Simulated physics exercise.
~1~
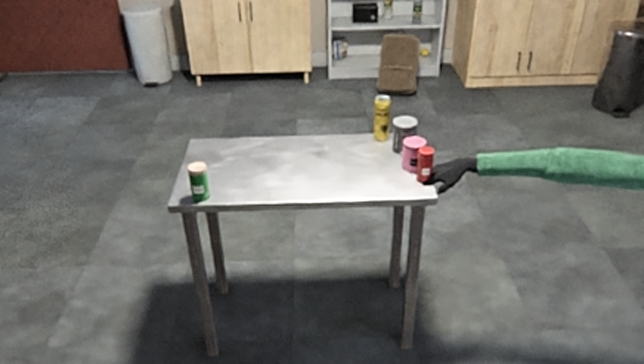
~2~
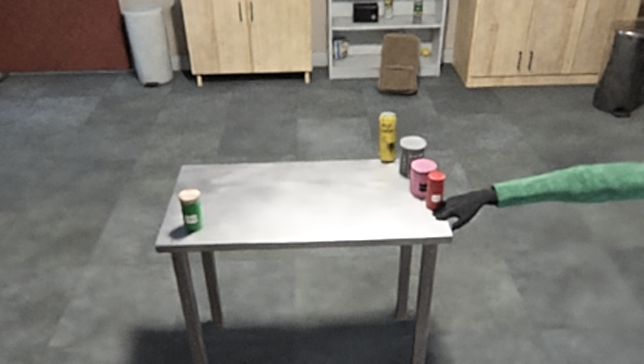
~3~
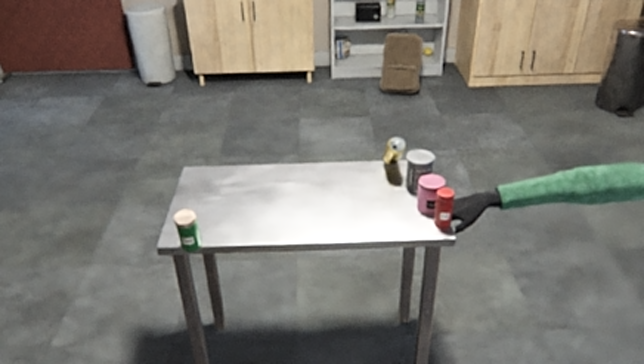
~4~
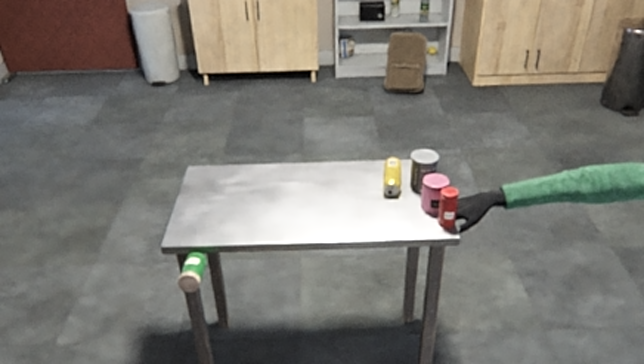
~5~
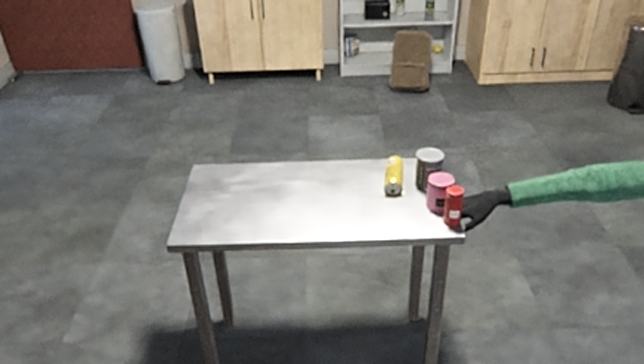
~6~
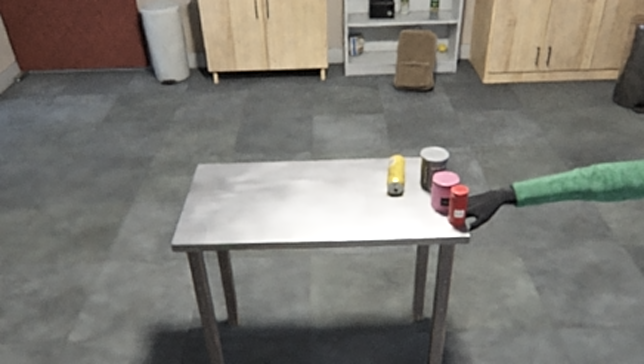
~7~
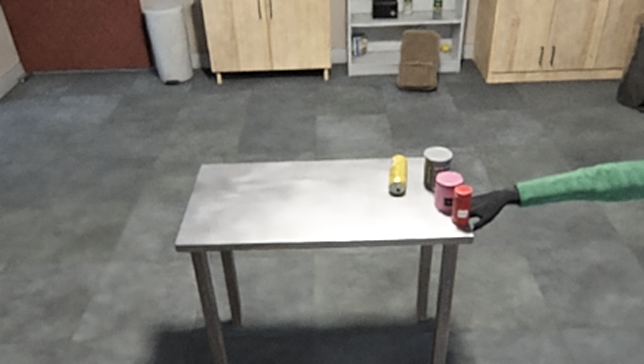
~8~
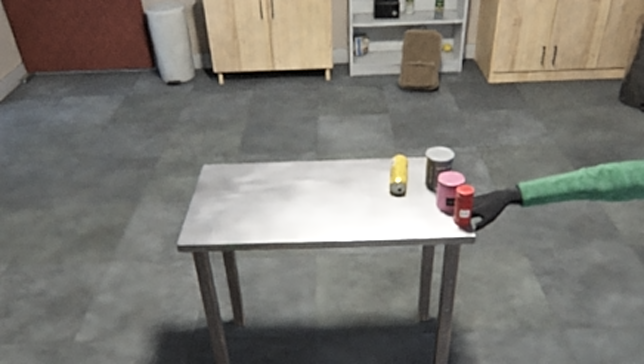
To begin with, a green jar stands alone near the left end of a grey side table, while a yellow can, a grey tin, a pink jar and a red shaker stand at the right, where a gloved hand in a green sleeve reaches in. The table shifts towards the viewer, and the yellow can starts to lean. Next the green jar tips at the near edge as the can topples. The green jar drops off the front, leaving the yellow can on its side. Finally, the table is still, with the tin, pink jar and shaker upright beside the hand.
